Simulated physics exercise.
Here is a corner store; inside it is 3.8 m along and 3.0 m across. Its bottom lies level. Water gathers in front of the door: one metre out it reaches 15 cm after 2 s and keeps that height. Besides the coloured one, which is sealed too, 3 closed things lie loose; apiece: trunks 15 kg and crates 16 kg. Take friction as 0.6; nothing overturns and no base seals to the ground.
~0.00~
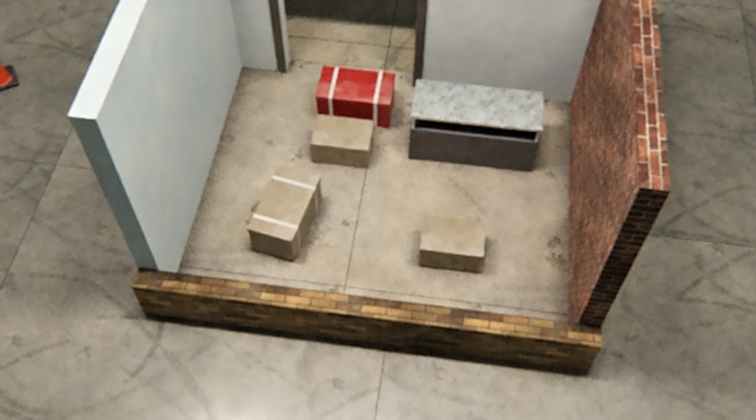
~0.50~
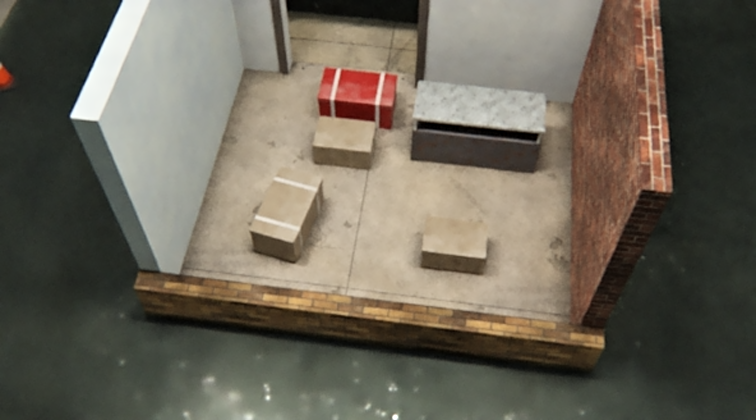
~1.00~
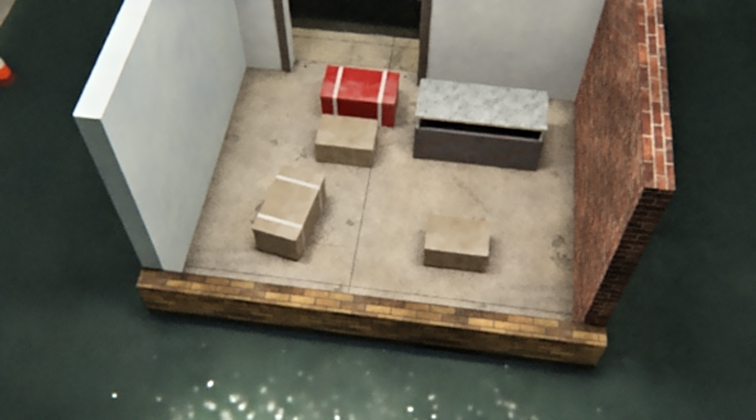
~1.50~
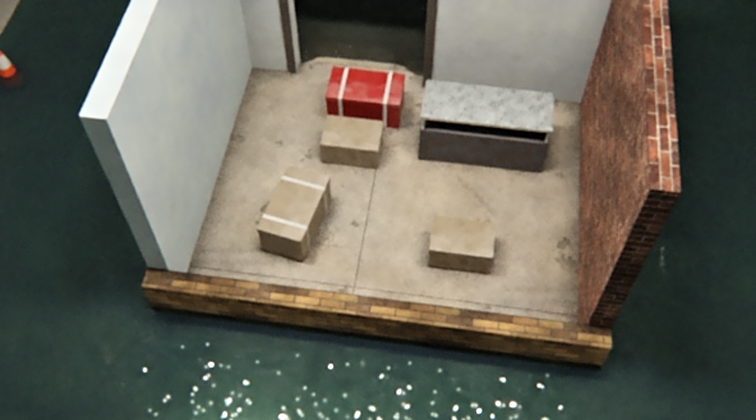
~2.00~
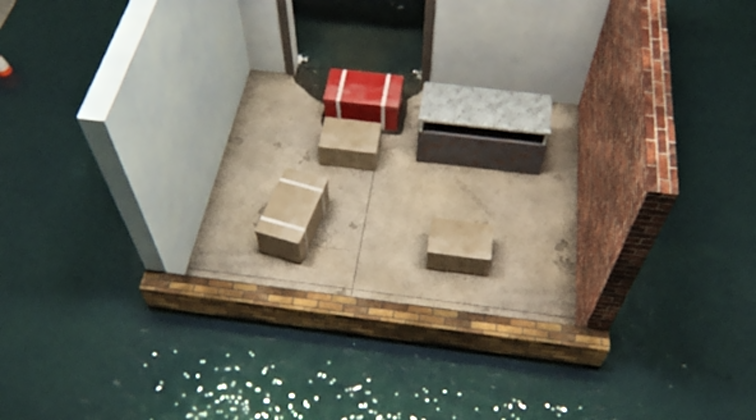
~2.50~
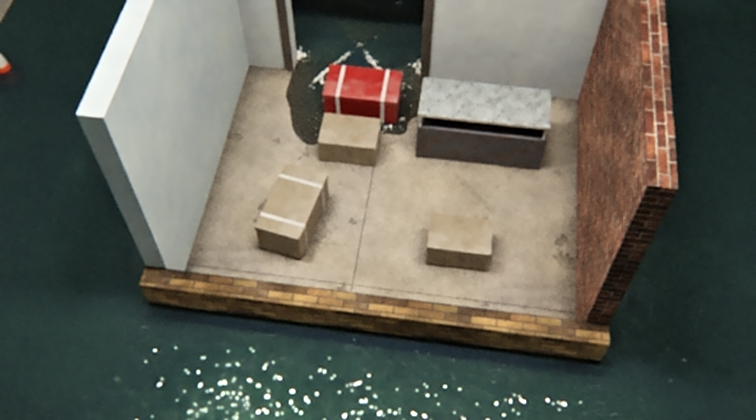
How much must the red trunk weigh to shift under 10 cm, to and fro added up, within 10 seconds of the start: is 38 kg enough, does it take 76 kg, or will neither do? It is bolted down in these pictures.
Verdict: Only the larger load is enough.
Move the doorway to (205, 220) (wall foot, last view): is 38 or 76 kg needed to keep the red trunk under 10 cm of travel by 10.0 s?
Then the lower weight is enough.
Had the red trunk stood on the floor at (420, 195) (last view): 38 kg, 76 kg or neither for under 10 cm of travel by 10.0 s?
Either load holds.
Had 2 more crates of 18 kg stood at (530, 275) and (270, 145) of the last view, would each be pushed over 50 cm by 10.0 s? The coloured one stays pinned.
In turn: Short of it, past it.
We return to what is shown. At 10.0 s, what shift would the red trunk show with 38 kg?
Roughly 20 cm.
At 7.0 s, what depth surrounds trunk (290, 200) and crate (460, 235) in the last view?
About 4 and 3 cm.
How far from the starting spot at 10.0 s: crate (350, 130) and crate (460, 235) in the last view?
In that order: 0 cm, 0 cm.
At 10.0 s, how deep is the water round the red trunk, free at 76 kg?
About 6 cm.
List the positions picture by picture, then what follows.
In the first picture, the red trunk at (356, 85) rests on the ground; 0.0 m2 under water; 0 of 4 have shifted.
In the second picture, the red trunk at (358, 86), on the bottom; water covers 0.0 m2; 0 of 4 have shifted.
In the third picture, the red trunk at (360, 84) rests on the ground; water covers 0.0 m2; 0 of 4 have shifted.
In the fourth picture, the red trunk at (366, 85) rests on the ground; water covers 0.0 m2; 0 of 4 have shifted.
In the fifth picture, the red trunk at (364, 87), on the bottom; water covers 0.3 m2; 0 of 4 have shifted.
In the sixth picture, the red trunk at (363, 83), on the bottom; 0.7 m2 under water; 0 of 4 have shifted.
After 3.5 s the red trunk would be 19 cm from its start with 38 kg and 0 cm from its start with 76 kg; 7 cm of water round it then.
After 4.5 s the red trunk would be 19 cm from its start with 38 kg and 0 cm from its start with 76 kg; 6 cm of water round it then.
After 7.0 s the red trunk would be 19 cm from its start with 38 kg and 0 cm from its start with 76 kg; 6 cm of water round it then.
After 10.0 s the red trunk would be 19 cm from its start with 38 kg and 0 cm from its start with 76 kg; 6 cm of water round it then.
